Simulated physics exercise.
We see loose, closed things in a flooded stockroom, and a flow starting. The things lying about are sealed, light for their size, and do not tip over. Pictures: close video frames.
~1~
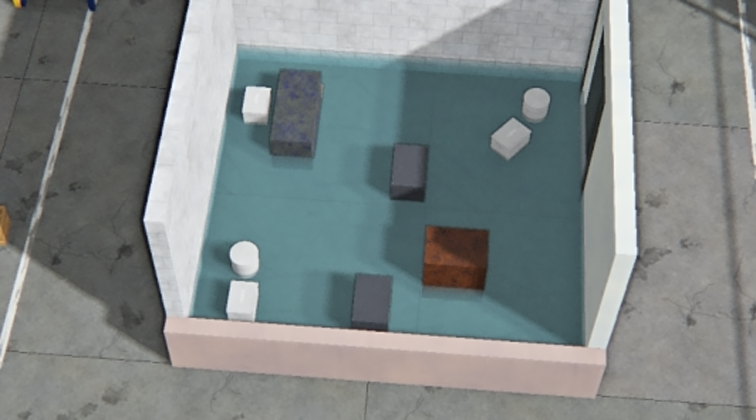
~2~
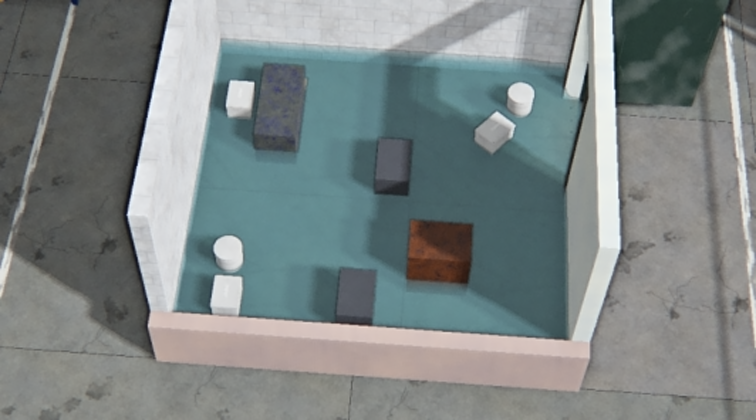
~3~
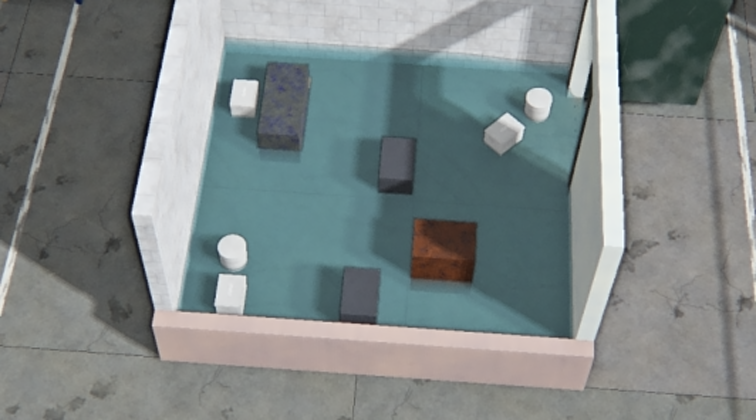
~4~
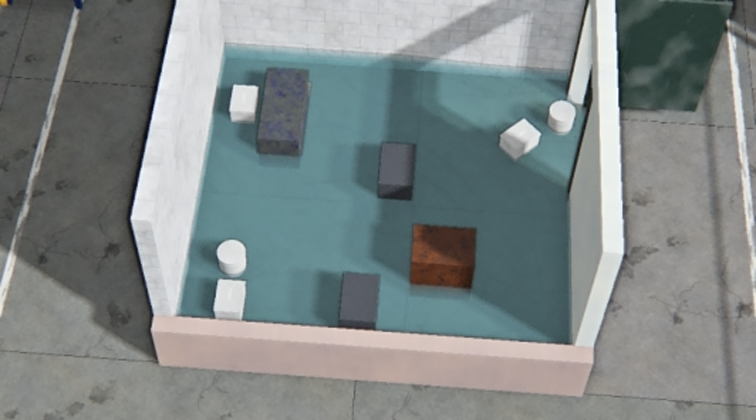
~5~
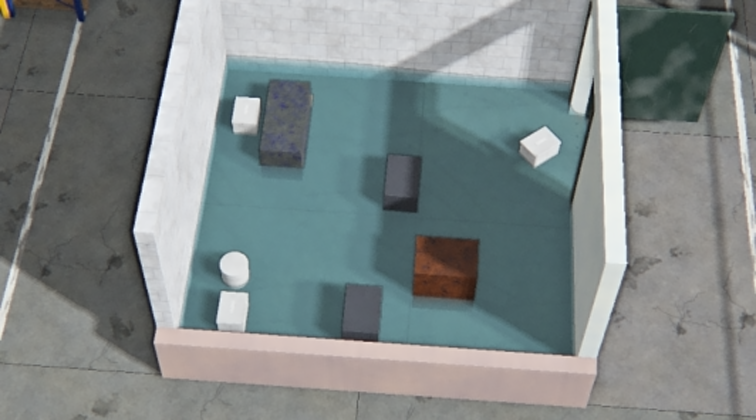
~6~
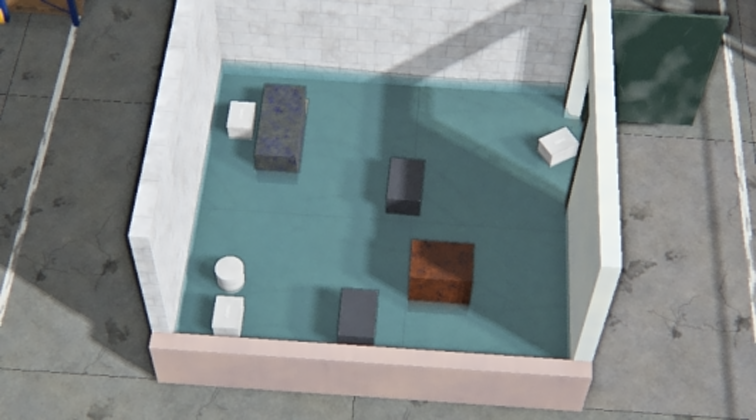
A flooded stockroom with pale walls and a low pink front wall is seen from above, the view shifting slightly. In the teal water are a mottled dark block at upper left, two grey boxes, a rusty-brown box at lower right, and small white boxes and cylinders. A dark green panel appears outside right; the upper-right white cylinder drifts right out of sight, the white box follows, and the middle grey box edges right.
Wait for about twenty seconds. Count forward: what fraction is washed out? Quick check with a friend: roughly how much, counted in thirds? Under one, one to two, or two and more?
It reaches a third, not two.
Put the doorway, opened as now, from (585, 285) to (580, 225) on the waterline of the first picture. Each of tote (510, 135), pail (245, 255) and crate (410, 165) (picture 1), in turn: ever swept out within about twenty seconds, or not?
First exits, second never exits, third exits.
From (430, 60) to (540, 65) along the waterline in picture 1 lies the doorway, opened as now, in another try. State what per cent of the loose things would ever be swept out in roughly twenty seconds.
My figure is 40 in a hundred.
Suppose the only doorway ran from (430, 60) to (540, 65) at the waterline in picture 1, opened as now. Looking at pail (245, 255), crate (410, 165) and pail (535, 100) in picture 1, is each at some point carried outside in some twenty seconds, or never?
Going through them in turn: Remains behind; escaped; escaped.
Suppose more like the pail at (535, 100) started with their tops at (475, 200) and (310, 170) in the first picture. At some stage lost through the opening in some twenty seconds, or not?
Result, as listed: Ends up outside; never gets out.
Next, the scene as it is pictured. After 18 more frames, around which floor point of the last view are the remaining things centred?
Roughly at (292, 264).
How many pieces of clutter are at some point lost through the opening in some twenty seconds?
You get 3.
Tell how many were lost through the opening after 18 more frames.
That comes to 3.
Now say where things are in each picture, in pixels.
In the first picture, a tote at (511, 134), afloat; a crate at (410, 165) floats; 0 of 7 have shifted.
In the second picture, a tote at (495, 128), afloat; a crate at (394, 159), afloat; 0 of 7 have shifted.
In the third picture, a tote at (505, 129) floats, close to its start; a crate at (398, 158) floats; 2 of 7 have shifted.
In the fourth picture, a tote at (521, 134), afloat, close to its start; a crate at (397, 164), afloat; 2 of 7 have shifted.
In the fifth picture, a tote at (541, 142), afloat, a stride from its start; a crate at (403, 176) floats, close to its start; 2 of 7 have shifted.
In the sixth picture, a tote at (559, 141) floats, a stride from its start; a crate at (406, 179), afloat, close to its start; 3 of 7 have shifted.
A moment on, 2 of 7 are out; 5 afloat.
Next, 3 of 7 are out; 4 afloat.
Later, 3 of 7 are out; 4 afloat.
In the end, 3 of 7 are out; 4 afloat.
